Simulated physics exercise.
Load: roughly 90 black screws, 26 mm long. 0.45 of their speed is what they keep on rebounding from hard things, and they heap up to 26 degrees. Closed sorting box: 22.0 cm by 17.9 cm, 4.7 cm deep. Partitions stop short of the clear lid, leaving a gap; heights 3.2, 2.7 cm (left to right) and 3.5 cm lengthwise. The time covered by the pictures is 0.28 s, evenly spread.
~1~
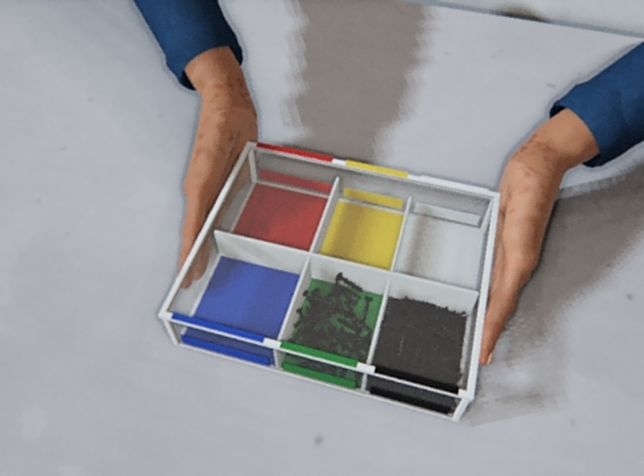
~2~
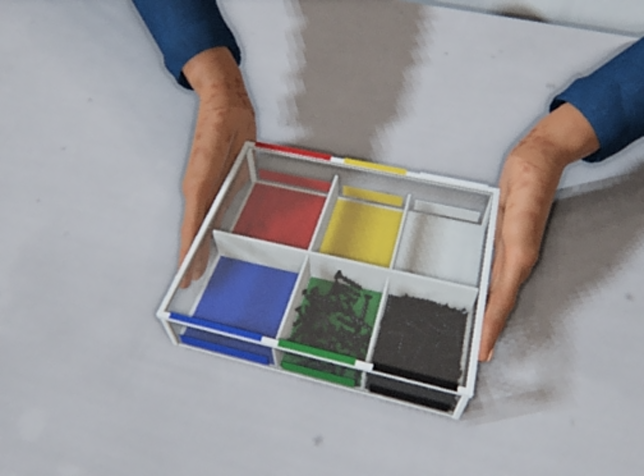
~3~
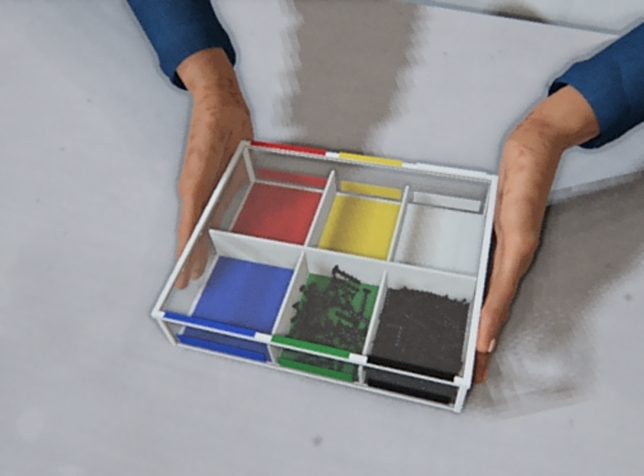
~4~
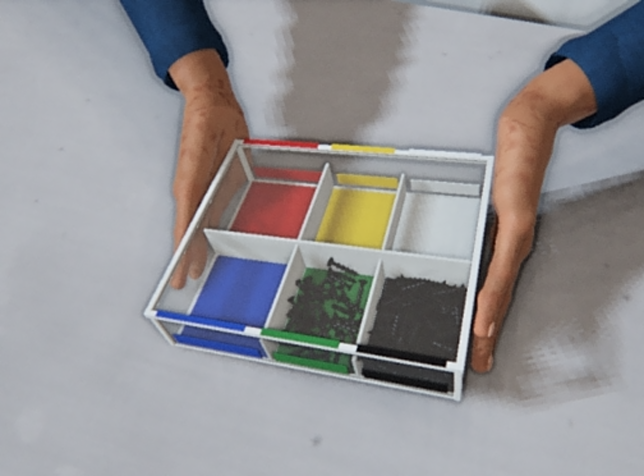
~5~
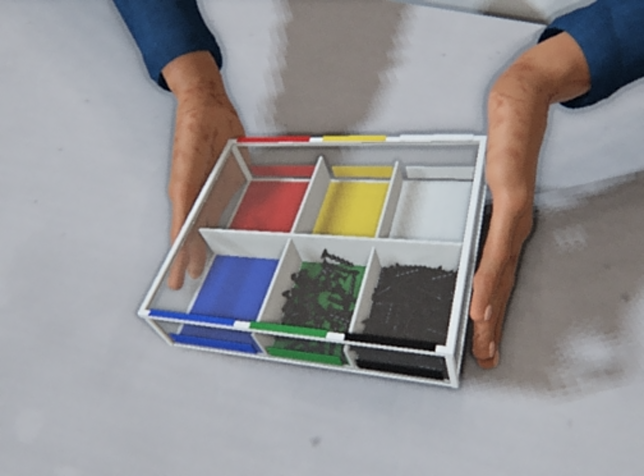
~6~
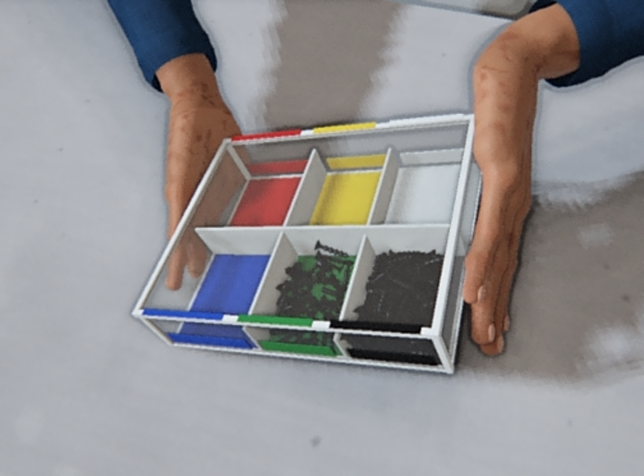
A clear, white-edged box of six compartments sits between two blue-sleeved hands on a pale grey surface, seen from above at an angle. Red, yellow and white sections line the back, with blue, green and black in front, dark screws lying in the green and black ones. The hands steadily tilt the box, raising its right side while the left stays low, and the view holds still.
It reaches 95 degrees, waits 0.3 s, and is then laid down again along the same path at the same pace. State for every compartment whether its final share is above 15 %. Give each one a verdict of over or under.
Red - under; blue - over; green - over; yellow - under; white - under; black - under.
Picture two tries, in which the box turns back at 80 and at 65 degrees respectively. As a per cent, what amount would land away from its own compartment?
Some 30 and some 5 per cent, respectively.
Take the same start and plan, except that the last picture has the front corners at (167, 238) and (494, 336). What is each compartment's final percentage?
Result - red: 0 %; blue: 0 %; green: 25 %; yellow: 0 %; white: 20 %; black: 55 %.
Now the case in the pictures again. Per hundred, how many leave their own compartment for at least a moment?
Estimate: Around 60 %.
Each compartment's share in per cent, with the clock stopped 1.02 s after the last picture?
Red 0; blue 25; green 55; yellow 0; white 0; black 20.
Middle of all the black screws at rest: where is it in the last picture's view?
After settling, the middle sits near (297, 322).
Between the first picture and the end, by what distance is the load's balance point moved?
I'd put the distance at roughly 8.5 cm.
Then, 1.02 s after the last picture, tilt 95 degrees; blue 25 %, green 55 %, black 20 %.
Then, 1.70 s after the last picture, tilt 48 degrees; blue 40 %, green 45 %, black 10 %.
Then, 2.41 s after the last picture, tilt 0 degrees; blue 40 %, green 45 %, black 10 %.
In the end, red 0 %, blue 40 %, green 45 %, yellow 0 %, white 0 %, black 10 %.
